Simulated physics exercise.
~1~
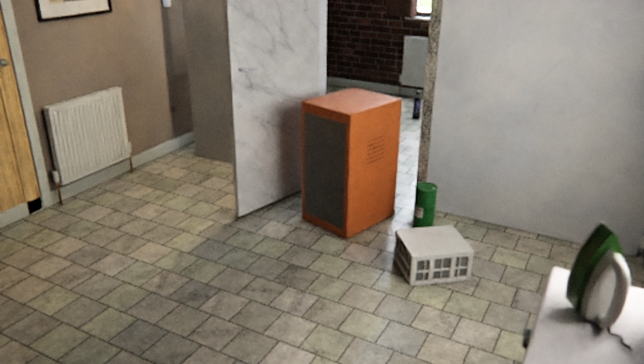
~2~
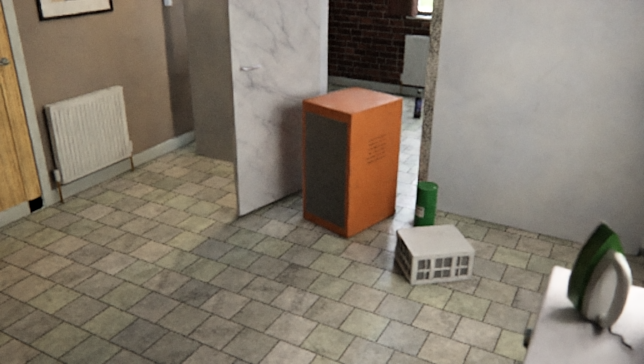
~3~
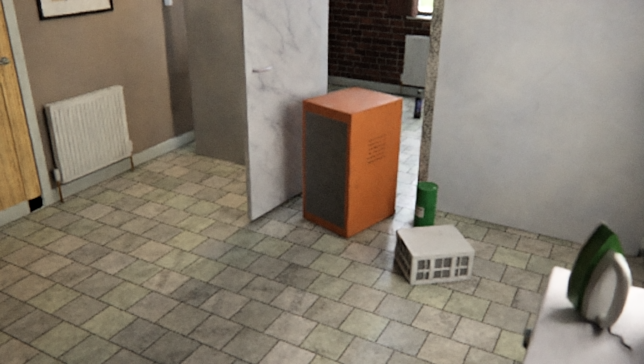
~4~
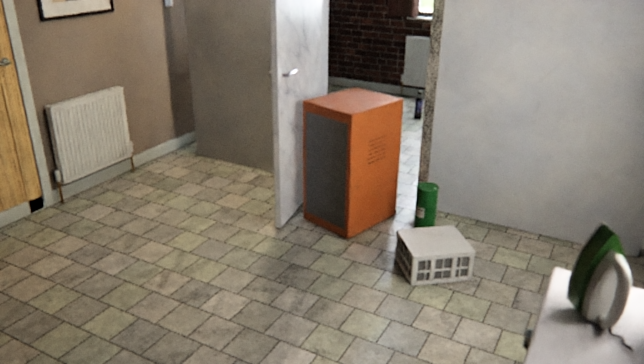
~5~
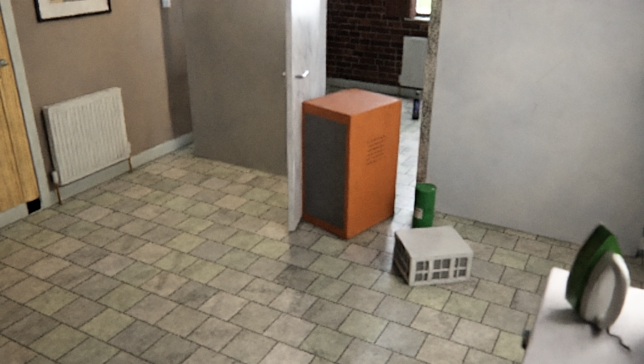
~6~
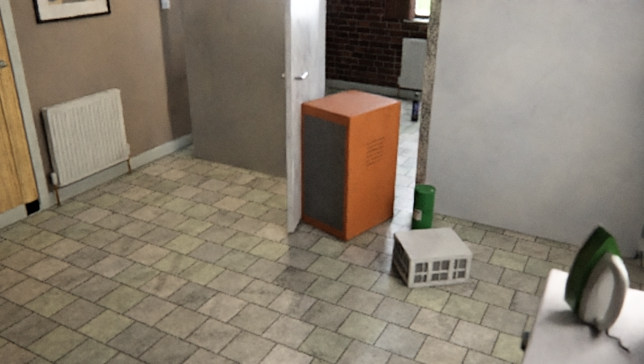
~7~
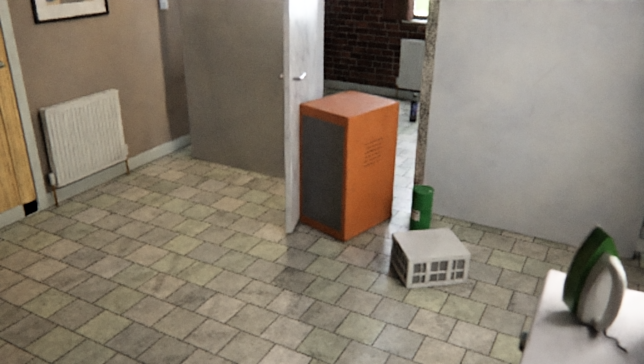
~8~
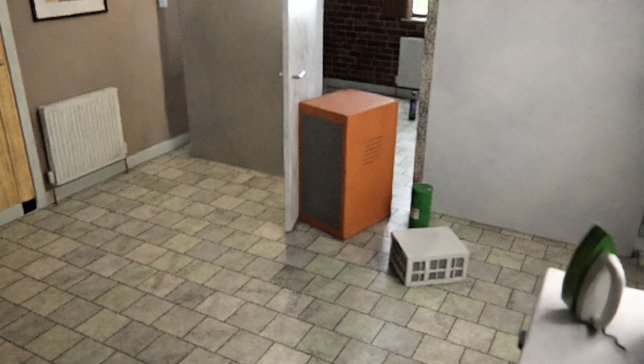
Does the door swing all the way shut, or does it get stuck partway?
It gets stuck partway, stopping beside the orange appliance and staying well open.
To begin with, a pale door stands wide open in a room with a tiled floor, with a tall orange appliance beside it and a green canister and a white crate to the right. The door starts to swing, its free edge moving right toward the orange appliance, though no one is seen pushing it. It turns until it is nearly edge-on to the viewer, then stops beside the appliance. After that the door moves no further, and only the view sways slightly. At the end it still stands well open, with the appliance, canister and crate all in their places.
